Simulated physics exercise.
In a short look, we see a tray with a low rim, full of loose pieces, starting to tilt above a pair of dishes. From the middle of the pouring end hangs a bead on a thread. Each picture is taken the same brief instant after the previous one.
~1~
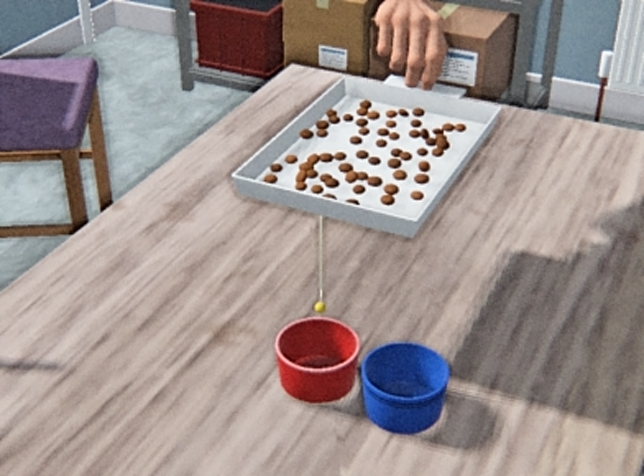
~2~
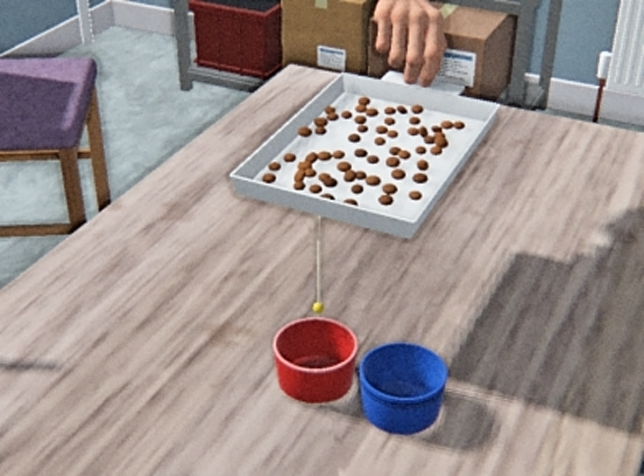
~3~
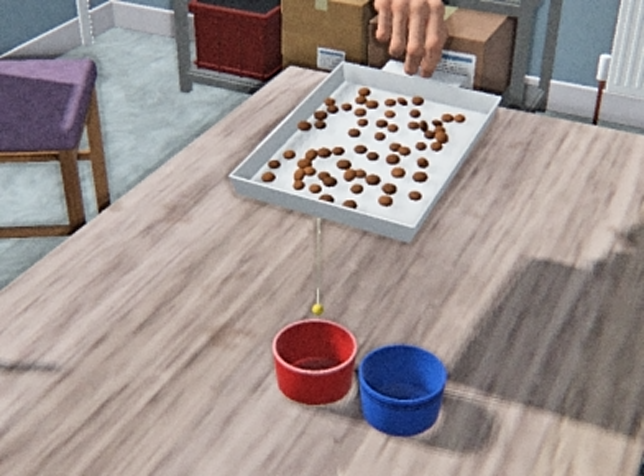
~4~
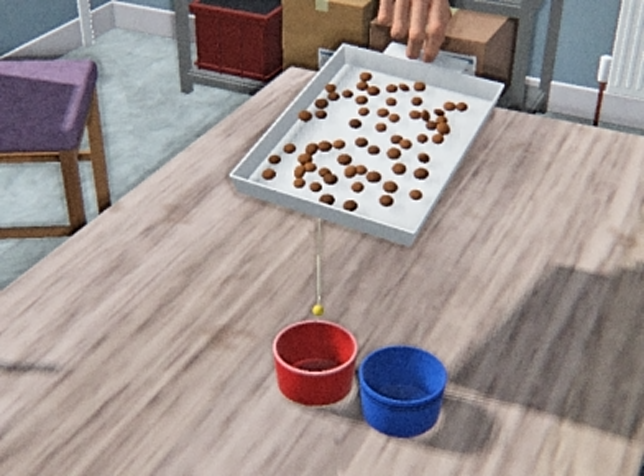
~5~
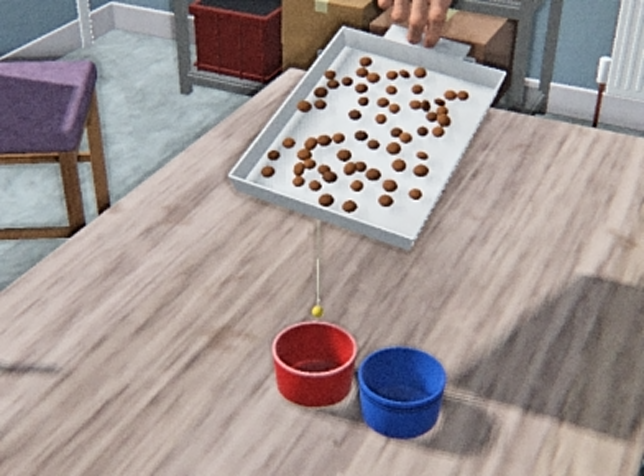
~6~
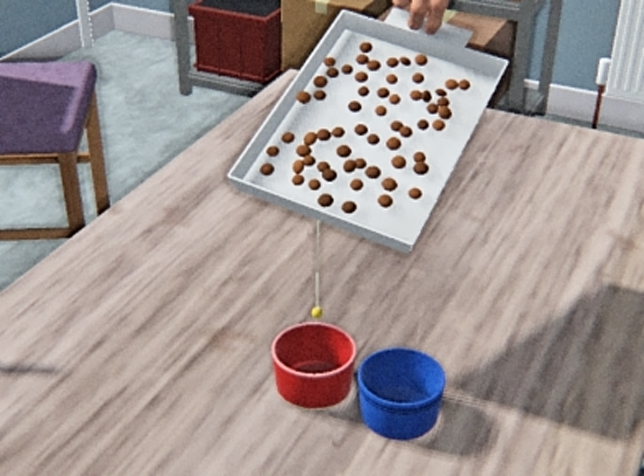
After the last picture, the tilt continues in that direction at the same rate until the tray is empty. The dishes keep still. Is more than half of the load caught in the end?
In the end the dishes save the greater share of it.
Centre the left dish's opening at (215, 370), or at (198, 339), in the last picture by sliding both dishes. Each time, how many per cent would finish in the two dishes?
Roughly 0% on the first try and 10% on the second.
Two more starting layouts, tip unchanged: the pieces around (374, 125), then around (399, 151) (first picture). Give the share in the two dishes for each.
70 and 70 per cent.
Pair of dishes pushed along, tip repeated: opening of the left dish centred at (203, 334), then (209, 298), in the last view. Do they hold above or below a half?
Result, first setup: A minority share; second setup: A minority share.
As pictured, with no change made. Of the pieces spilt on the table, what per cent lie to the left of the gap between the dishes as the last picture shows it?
I'd put it at around 0 per cent.
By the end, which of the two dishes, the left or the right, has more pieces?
The one in question is the right-side one.
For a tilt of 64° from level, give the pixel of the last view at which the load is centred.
I'd mark it close to (376, 205).
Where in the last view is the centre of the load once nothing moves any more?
(395, 400).
Shortly afterwards, tray tipped steeply; the whole lot on the tray.
Next, tray tipped past a quarter turn; near a third on the tray; near a quarter in the right dish; a little in the left dish; a little outside both; near a quarter in the air.
Some moments later, tray tipped past a quarter turn; near two thirds in the right dish; near a quarter in the left dish; near a quarter outside both; only a few in the air.
In the end, tray tipped past a quarter turn; near two thirds in the right dish; near a quarter in the left dish; near a quarter outside both; only a few in the air.
